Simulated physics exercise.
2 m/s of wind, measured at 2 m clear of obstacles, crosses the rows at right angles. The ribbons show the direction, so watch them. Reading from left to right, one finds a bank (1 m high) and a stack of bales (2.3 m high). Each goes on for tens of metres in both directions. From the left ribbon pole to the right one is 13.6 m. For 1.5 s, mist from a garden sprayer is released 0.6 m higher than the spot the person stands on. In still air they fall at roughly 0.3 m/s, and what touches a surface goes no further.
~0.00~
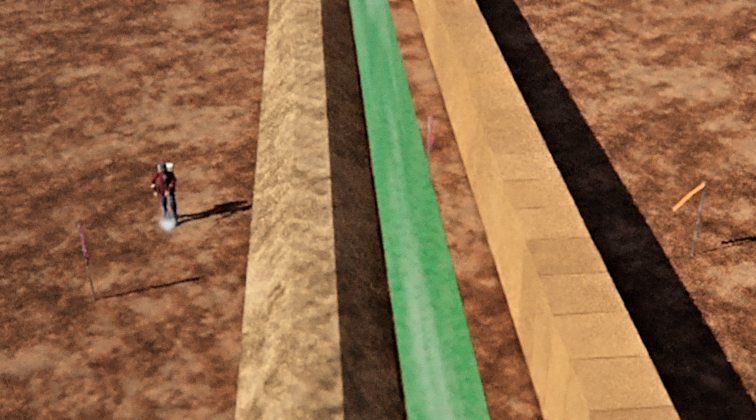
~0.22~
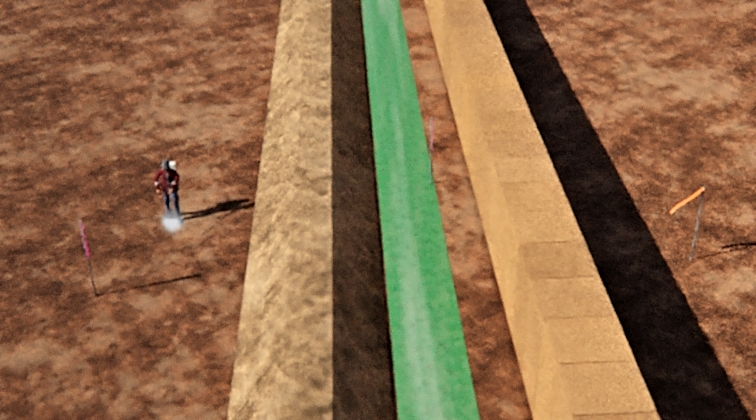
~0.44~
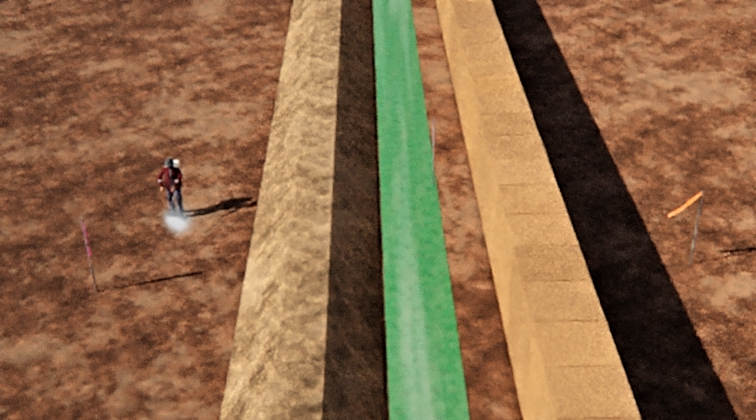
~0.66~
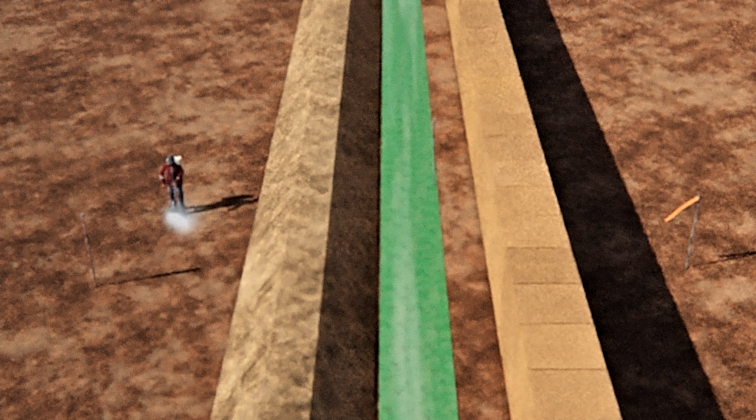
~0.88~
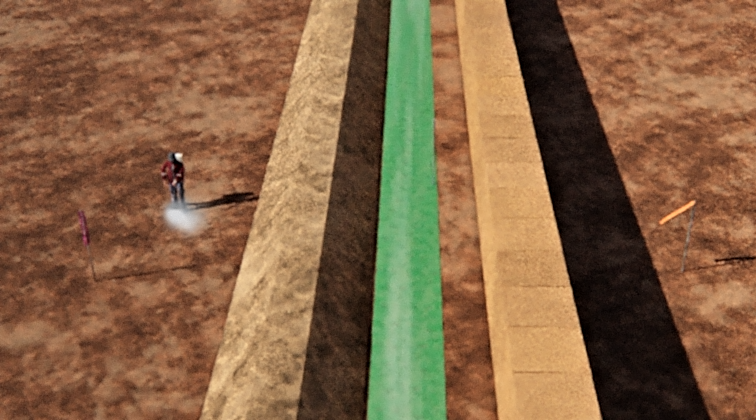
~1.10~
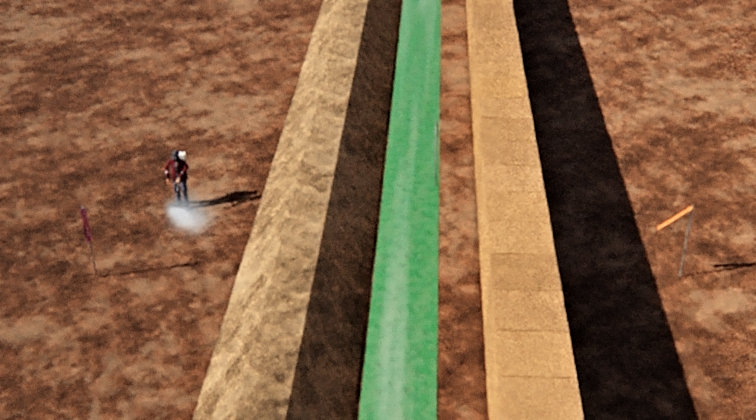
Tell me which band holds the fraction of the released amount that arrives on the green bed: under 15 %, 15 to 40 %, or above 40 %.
That fraction is under 15 %.
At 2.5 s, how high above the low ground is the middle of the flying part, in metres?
I'd put it near 0.4 metres.
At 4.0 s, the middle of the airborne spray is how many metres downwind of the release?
About 1.5 m.
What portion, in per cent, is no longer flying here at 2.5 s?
Roughly 35 per cent.
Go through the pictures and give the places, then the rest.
The first frame shows the left ribbon ends at (88, 261), hanging almost straight, the spray in the air spans x = 160 to 170 around y = 220 and it comes from (168, 220).
The second frame shows the right ribbon ends at (671, 213), leaning 45 degrees to the left, the spray in the air spans x = 165 to 180 around y = 220 and the green one passes (418, 267).
The third frame shows the spray in the air spans x = 170 to 185 around y = 220 and the top of the stack of bales crosses (516, 148).
The fourth frame shows the spray in the air spans x = 170 to 195 around y = 215 and the green one passes (410, 212).
The fifth frame shows the right ribbon ends at (660, 223), leaning 50 degrees to the left and the spray in the air spans x = 170 to 200 around y = 215.
The sixth frame shows the spray in the air spans x = 170 to 205 around y = 210 and the top of the bank crosses (311, 197).
After 2.5 s, 0 % lies on the green bed; 34 % has touched down or left; the middle of what still flies is 0.4 m above the low ground, near (204, 215).
After 4.0 s, 0 % lies on the green bed; 63 % has touched down or left; the middle of what still flies is 0.6 m above the low ground, near (226, 209).
After 8.0 s, 0 % lies on the green bed; 85 % has touched down or left; the middle of what still flies is 1.5 m above the low ground, near (245, 181).
After 20.0 s, 1 % lies on the green bed; 95 % has touched down or left.
After 45.0 s, 1 % lies on the green bed; 100 % has touched down or left.
